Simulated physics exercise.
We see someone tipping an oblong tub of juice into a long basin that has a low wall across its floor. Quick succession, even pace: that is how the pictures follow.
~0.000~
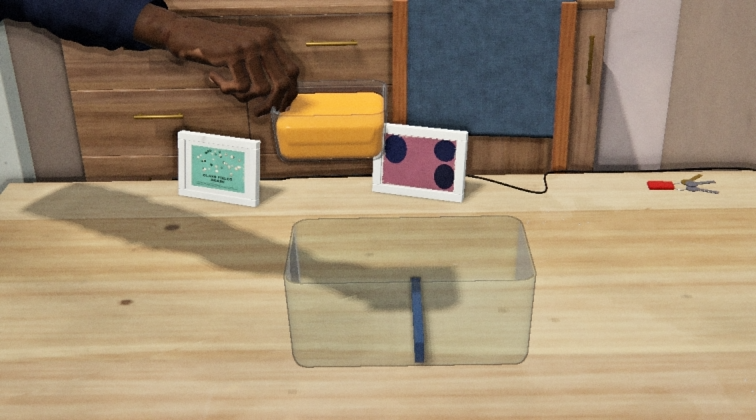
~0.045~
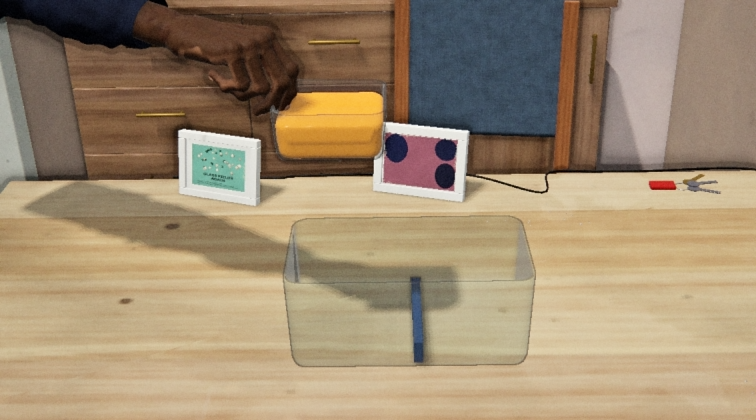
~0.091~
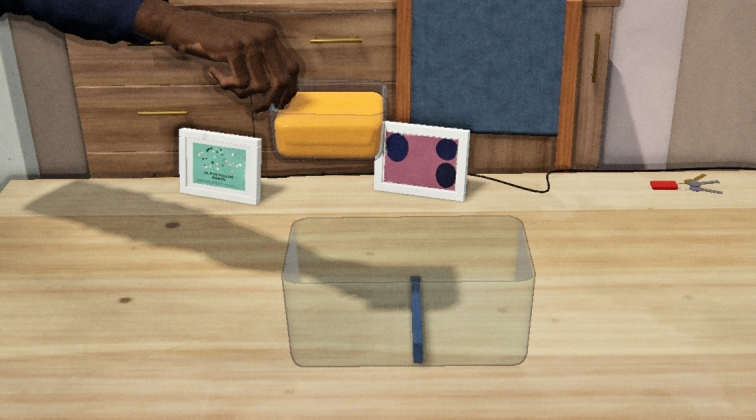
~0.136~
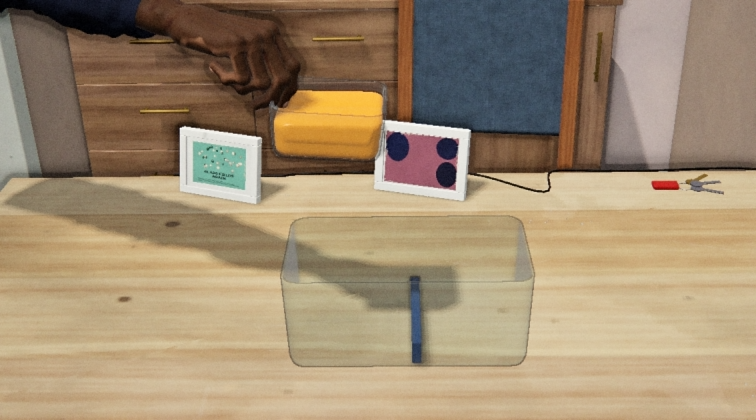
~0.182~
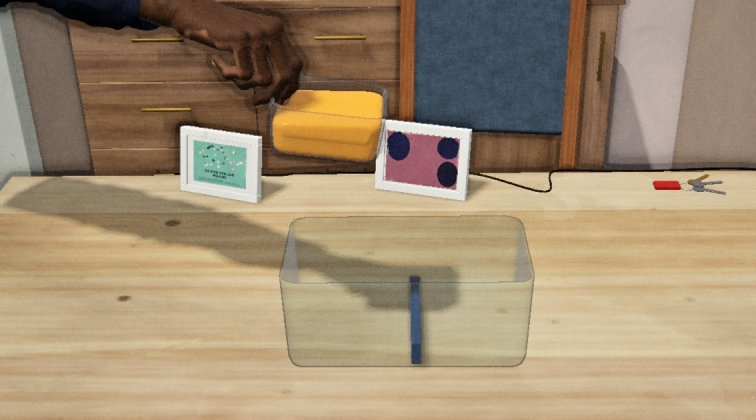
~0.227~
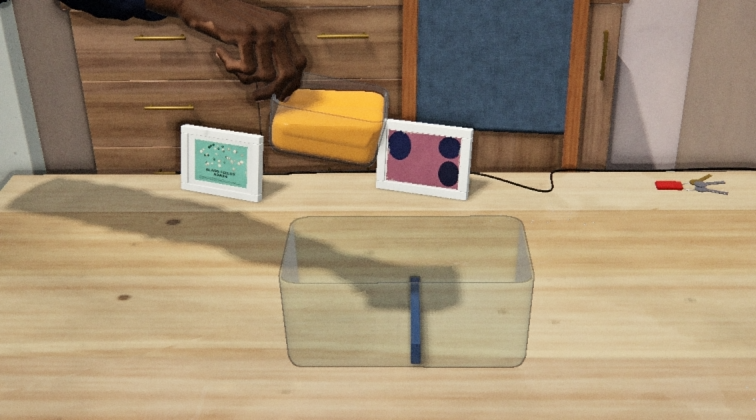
Hand holding a clear tub of orange-yellow juice above a long, empty transparent basin, slowly tilting it slightly to the right.
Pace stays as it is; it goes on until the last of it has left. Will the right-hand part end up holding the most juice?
Yes: Most of it ends up on the right side.
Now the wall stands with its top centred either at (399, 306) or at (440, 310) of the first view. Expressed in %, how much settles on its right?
In order, 85 and 60 in a hundred.
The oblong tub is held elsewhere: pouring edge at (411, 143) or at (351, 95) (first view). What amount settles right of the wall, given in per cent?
80 % and 55 %.
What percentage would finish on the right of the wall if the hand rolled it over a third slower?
Close to 70 per cent.
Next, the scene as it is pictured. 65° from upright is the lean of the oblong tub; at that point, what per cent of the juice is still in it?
45 %.
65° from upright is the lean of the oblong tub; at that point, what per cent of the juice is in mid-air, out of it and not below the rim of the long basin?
Close to 45 per cent.
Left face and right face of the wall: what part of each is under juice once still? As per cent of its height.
Roughly 20 percent left, 60 percent right.
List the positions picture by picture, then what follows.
In the first picture, tilt 0°; pouring edge (386, 98); surface from (280, 108) to (384, 107); the long basin's rim runs from (289, 251) to (528, 247); the wall's top is at (418, 309).
In the second picture, tilt 0°; pouring edge (385, 98); surface from (279, 107) to (383, 106).
In the third picture, tilt 2°; pouring edge (385, 99); surface from (278, 106) to (383, 106).
In the fourth picture, tilt 4°; pouring edge (385, 101); surface from (278, 106) to (382, 107).
In the fifth picture, tilt 7°; pouring edge (386, 103); surface from (278, 105) to (383, 107).
In the sixth picture, tilt 11°; pouring edge (387, 107); surface from (279, 104) to (384, 107).
By 0.62 s the tilt is 65° and 45 per cent is still to pour, 1 is left of the wall and 9 right of it.
By 0.91 s the tilt is 96° and 9 per cent is still to pour, 10 is left of the wall and 72 right of it.
By 1.21 s the tilt is 100° and 0 per cent is still to pour, 26 is left of the wall and 71 right of it.
By 1.54 s the tilt is 100° and 0 per cent is still to pour, 28 is left of the wall and 71 right of it.
At rest 28 per cent lies left of the wall, 71 right of it and 1 outside.
